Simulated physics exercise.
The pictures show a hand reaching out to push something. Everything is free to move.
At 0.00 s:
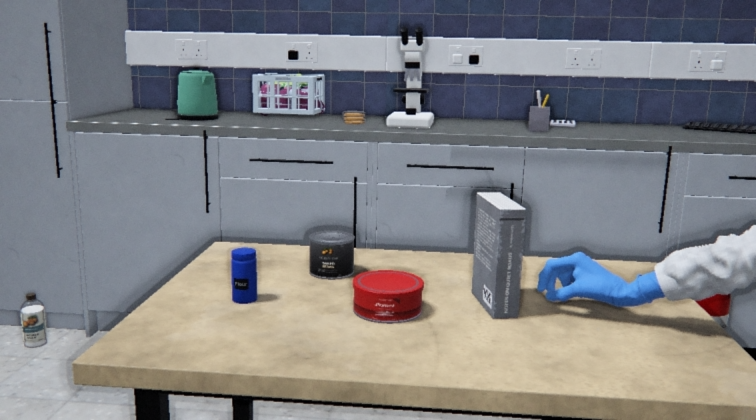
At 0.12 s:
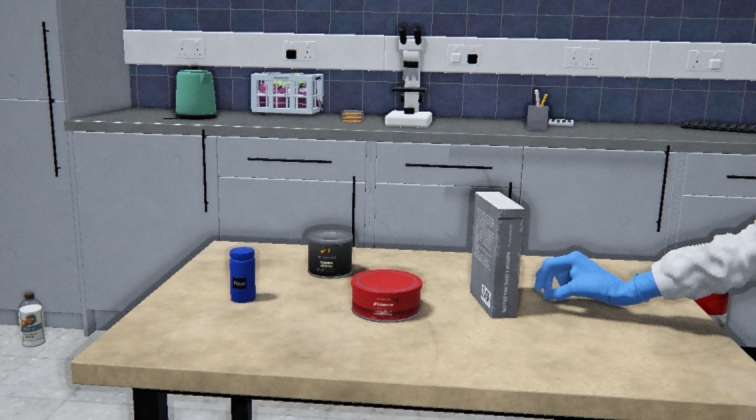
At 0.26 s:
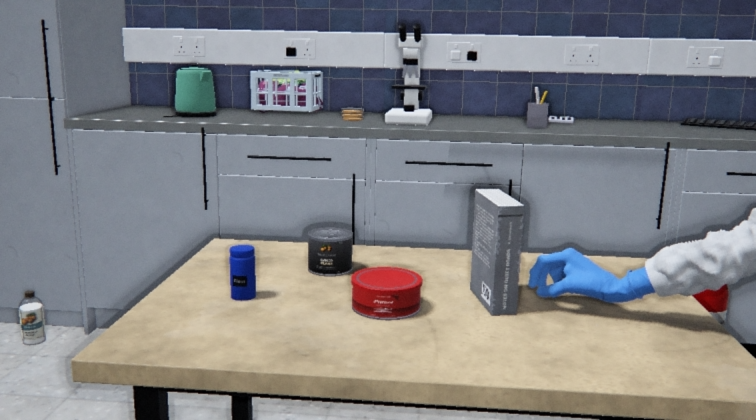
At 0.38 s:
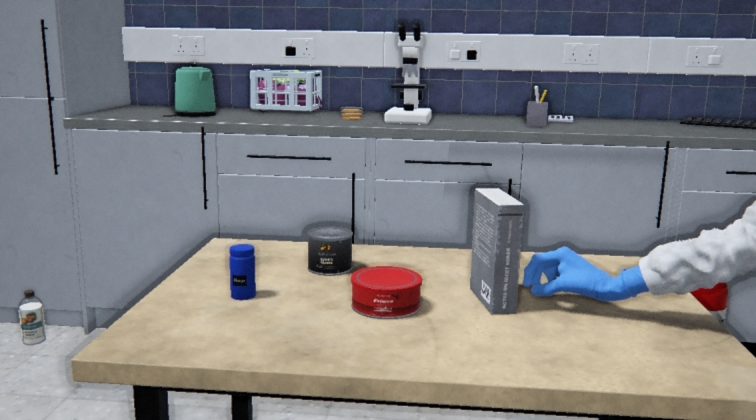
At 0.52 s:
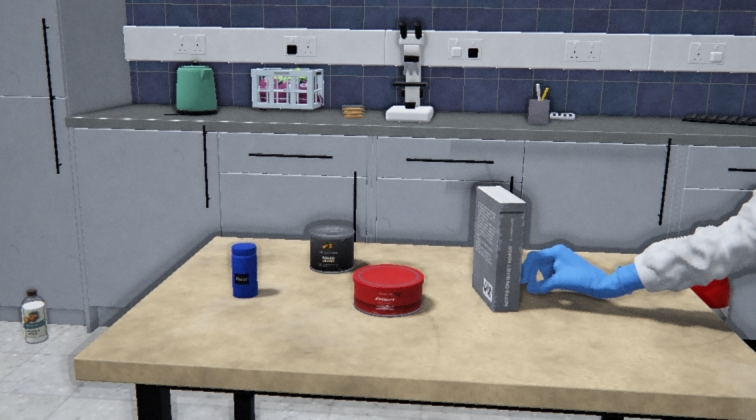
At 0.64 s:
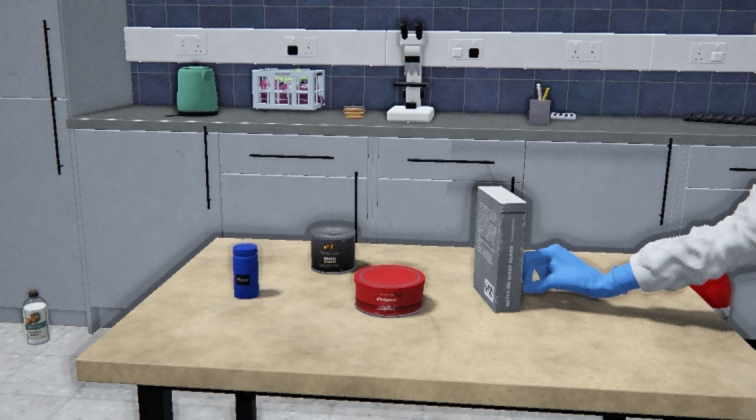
At first, a blue-gloved hand is held just to the right of an upright grey book on a wooden table, with a blue bottle, a black container and a red tin to the left. The hand then edges slightly left until it meets the book, while the objects barely change position.
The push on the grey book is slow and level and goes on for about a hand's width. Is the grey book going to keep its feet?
The grey book stays upright.
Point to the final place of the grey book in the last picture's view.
Near (441, 248).
After 1.14 s, grey book slid a little near (485, 247).
After 1.64 s, grey book slid a little near (464, 248).
After 2.14 s, grey book slid about its own width near (442, 248).
At rest (3.0 s), moved from the start, grey book. Seen from the same camera at the end, grey book near (442, 248).
